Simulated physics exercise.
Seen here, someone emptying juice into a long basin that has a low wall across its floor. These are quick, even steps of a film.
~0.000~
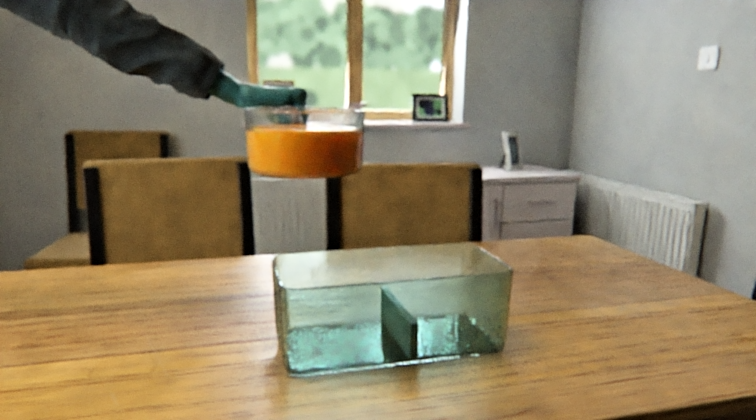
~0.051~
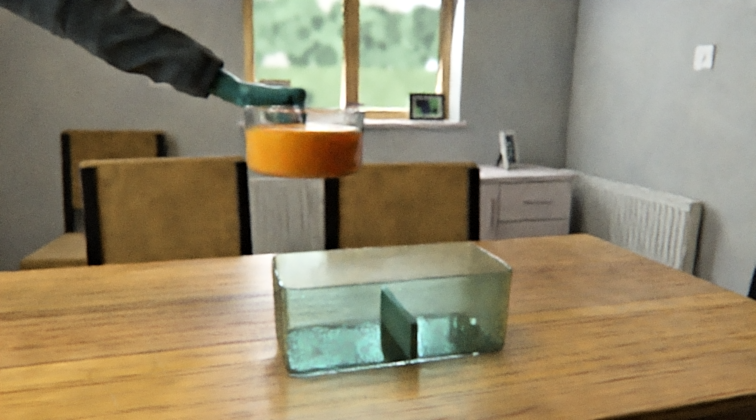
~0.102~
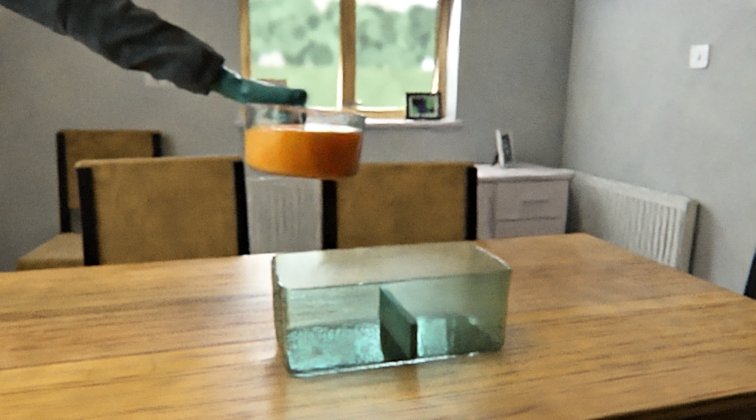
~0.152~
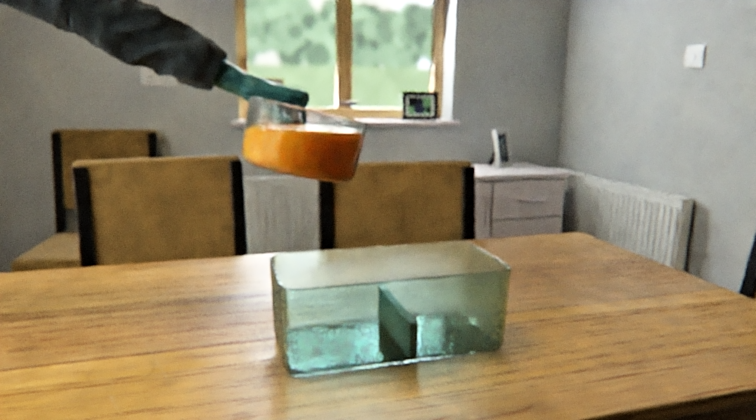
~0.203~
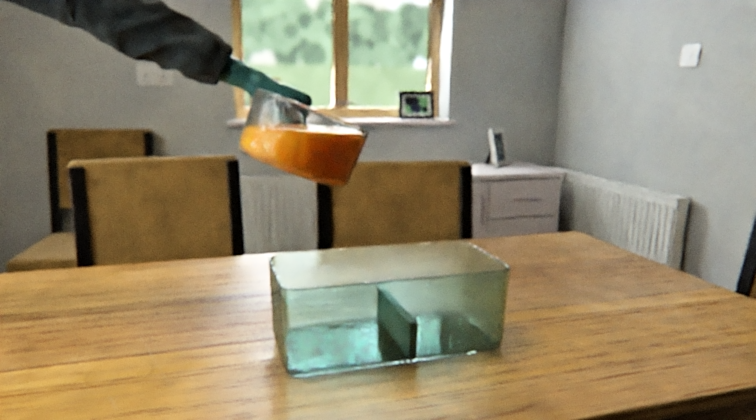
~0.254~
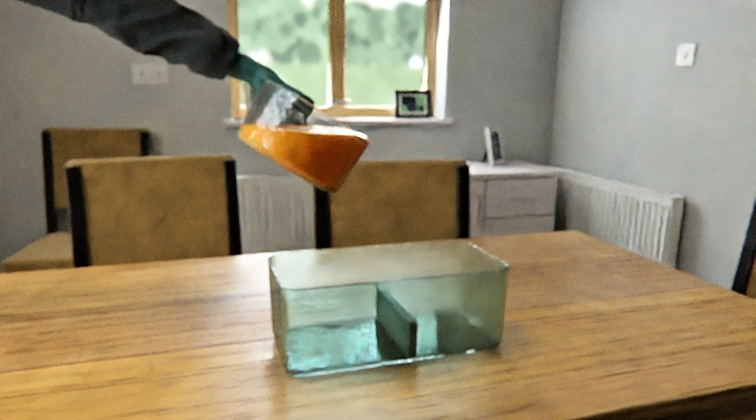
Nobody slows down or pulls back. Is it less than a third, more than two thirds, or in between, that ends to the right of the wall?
The share right of the wall is from a third to two thirds.
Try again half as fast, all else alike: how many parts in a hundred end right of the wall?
Close to 65 per cent.
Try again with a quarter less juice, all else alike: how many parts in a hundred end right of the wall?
Some 35 per cent.
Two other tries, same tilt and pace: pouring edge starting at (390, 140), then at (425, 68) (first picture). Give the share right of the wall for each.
First some 70, then 75 per cent.
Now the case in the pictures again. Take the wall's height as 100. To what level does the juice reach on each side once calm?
Left: 30 %. Right: 40 %.
By 0.53 s the tilt is 92° and 32 per cent is still to pour, 3 is left of the wall and 15 right of it.
By 0.74 s the tilt is 104° and 7 per cent is still to pour, 32 is left of the wall and 51 right of it.
By 0.95 s the tilt is 104° and 1 per cent is still to pour, 46 is left of the wall and 48 right of it.
By 1.18 s the tilt is 104° and 0 per cent is still to pour, 49 is left of the wall and 49 right of it.
At rest 49 per cent lies left of the wall, 49 right of it and 2 outside.
